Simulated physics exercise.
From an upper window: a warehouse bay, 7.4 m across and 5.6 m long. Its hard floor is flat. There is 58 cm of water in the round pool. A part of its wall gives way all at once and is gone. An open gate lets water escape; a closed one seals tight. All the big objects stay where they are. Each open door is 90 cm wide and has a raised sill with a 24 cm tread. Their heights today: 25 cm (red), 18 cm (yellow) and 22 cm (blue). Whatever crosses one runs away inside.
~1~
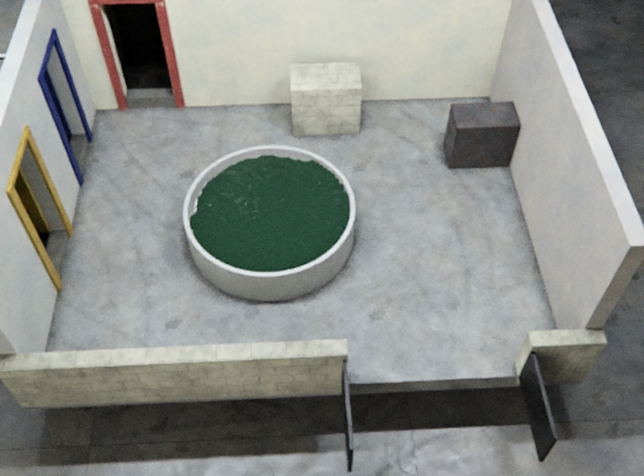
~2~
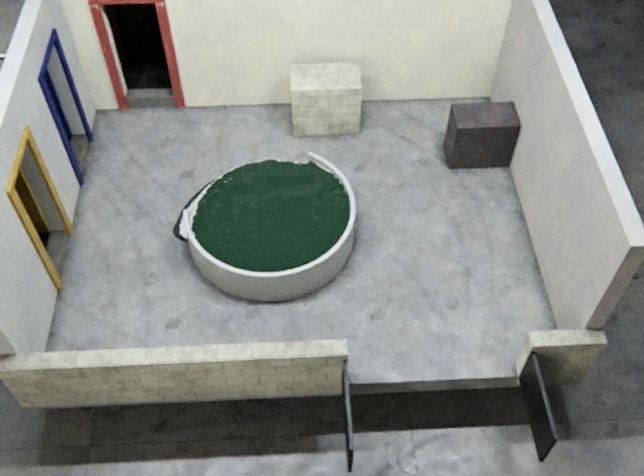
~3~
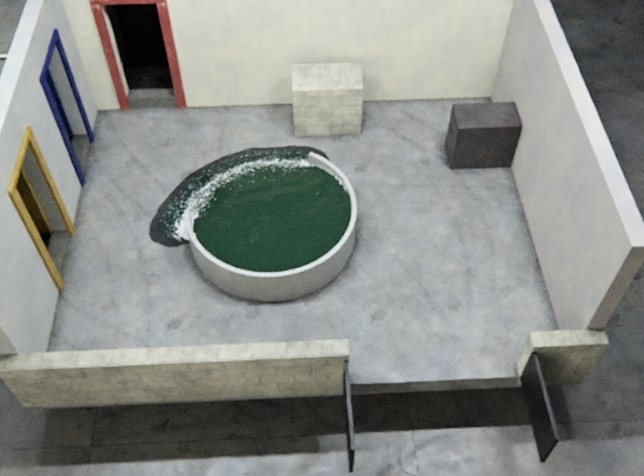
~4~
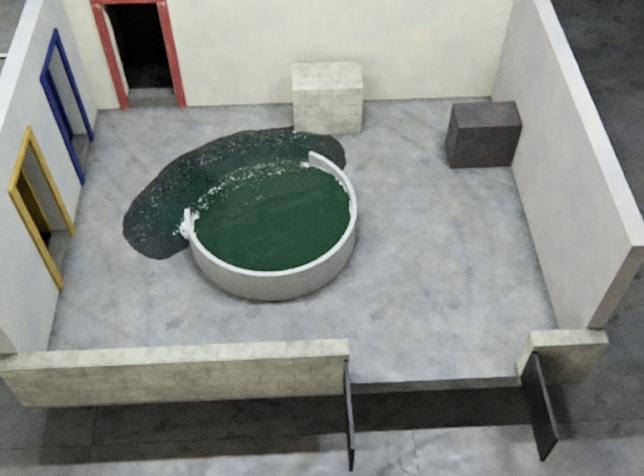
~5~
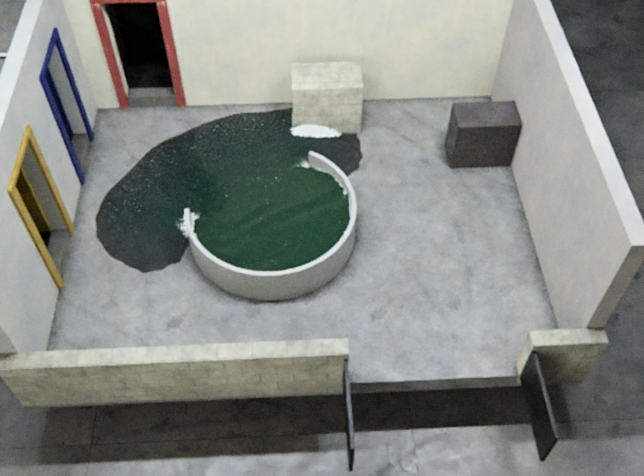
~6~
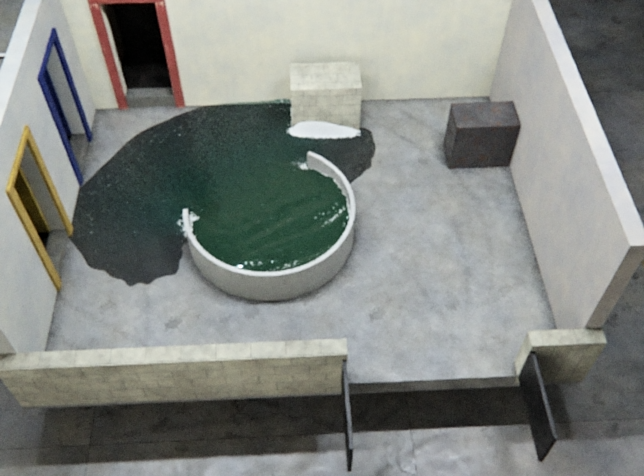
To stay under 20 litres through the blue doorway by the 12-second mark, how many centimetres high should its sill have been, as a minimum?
It would have to be roughly 25 cm high.
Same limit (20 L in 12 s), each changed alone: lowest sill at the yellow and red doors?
About 7.5 cm at yellow and 29 cm at red.
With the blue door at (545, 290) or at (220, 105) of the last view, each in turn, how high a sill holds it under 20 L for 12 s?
About 7.5 and 25 cm.
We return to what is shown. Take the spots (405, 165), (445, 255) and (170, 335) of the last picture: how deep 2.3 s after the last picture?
In that order: 2, 0 and 0 cm.
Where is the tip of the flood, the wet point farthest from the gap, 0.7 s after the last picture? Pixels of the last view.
Around (438, 124).
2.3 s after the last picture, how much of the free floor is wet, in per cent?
Near 55 per cent is wet.
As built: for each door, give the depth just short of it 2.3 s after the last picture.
In cm: Red 34, yellow 4, blue 30.
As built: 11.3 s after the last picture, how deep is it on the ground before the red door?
Some 5.0 cm.
Then, 0.7 s after the last picture water covers 35 % of the floor, deepest (37 cm) near (97, 109); 22 cm at the blue door, 0 litres in over its 22 cm sill.
Then, 2.3 s after the last picture water covers 55 % of the floor, deepest (36 cm) near (97, 109); 30 cm at the blue door, 21 litres in over its 22 cm sill.
Then, 11.3 s after the last picture water covers 100 % of the floor, deepest (12 cm) near (363, 245); 8 cm at the blue door, 34 litres in over its 22 cm sill.
At the blue door as built, the water peaked near 34 cm, 1.9 s after the last picture.
With a sill of 21 cm, 40 litres would have come in within the 12 s; with 28.5 cm, 11 litres. So under 20 litres takes about 25 cm.
